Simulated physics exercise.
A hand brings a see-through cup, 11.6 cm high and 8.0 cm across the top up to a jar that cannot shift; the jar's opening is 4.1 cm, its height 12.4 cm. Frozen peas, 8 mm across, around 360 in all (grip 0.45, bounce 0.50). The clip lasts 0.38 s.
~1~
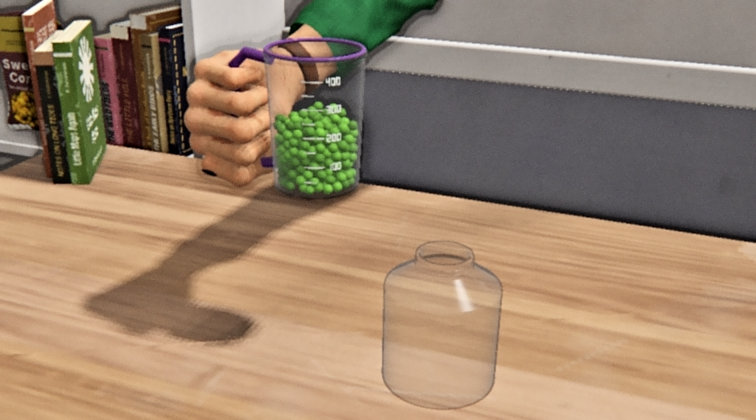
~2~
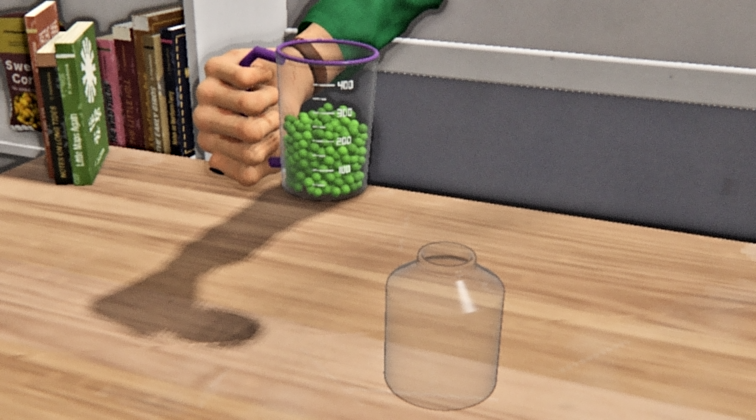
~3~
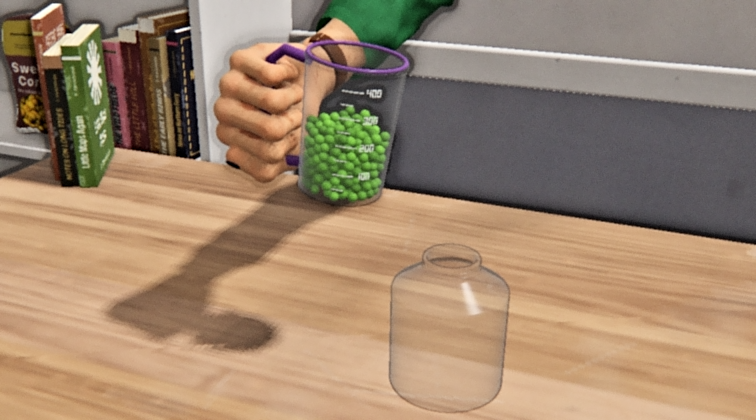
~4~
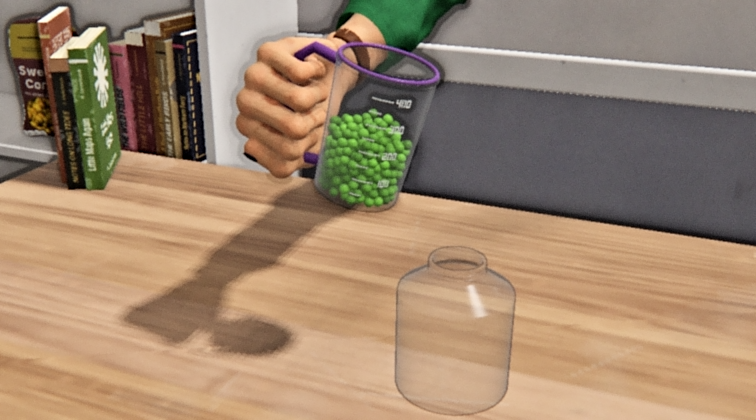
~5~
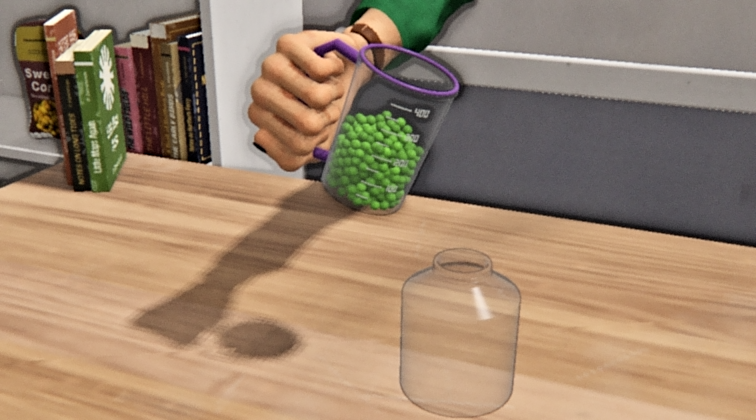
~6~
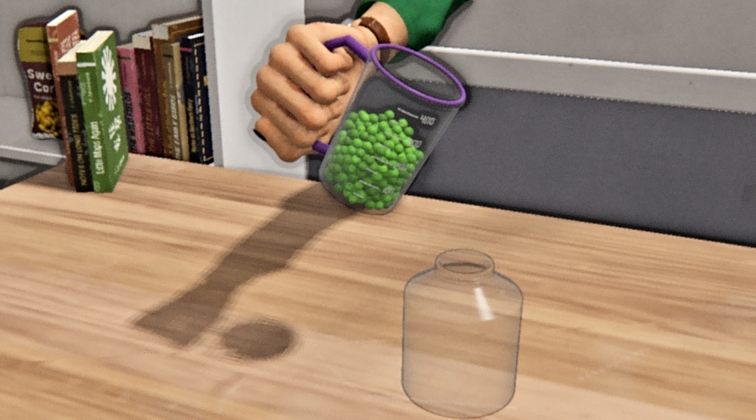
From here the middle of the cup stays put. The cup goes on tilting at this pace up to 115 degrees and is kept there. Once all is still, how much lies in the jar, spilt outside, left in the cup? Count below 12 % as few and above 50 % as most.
In the jar: The bulk; spilt outside: A part; left in the cup: Hardly any.
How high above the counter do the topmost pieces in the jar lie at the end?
Some 4.0 cm.
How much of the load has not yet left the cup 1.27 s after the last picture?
Some 35 per cent of the load.
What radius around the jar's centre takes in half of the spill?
About 26 cm.
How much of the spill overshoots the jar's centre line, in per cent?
About 90 per cent.
Then, 0.51 s after the last picture, tilt 69 degrees; the cup holds 100 %, the jar 0 %.
Then, 0.84 s after the last picture, tilt 97 degrees; the cup holds 100 %, the jar 0 %.
Then, 1.27 s after the last picture, tilt 115 degrees; the cup holds 35 %, the jar 35 %.
In the end, jar 75 %, spilt 25 %, still above 0 %.
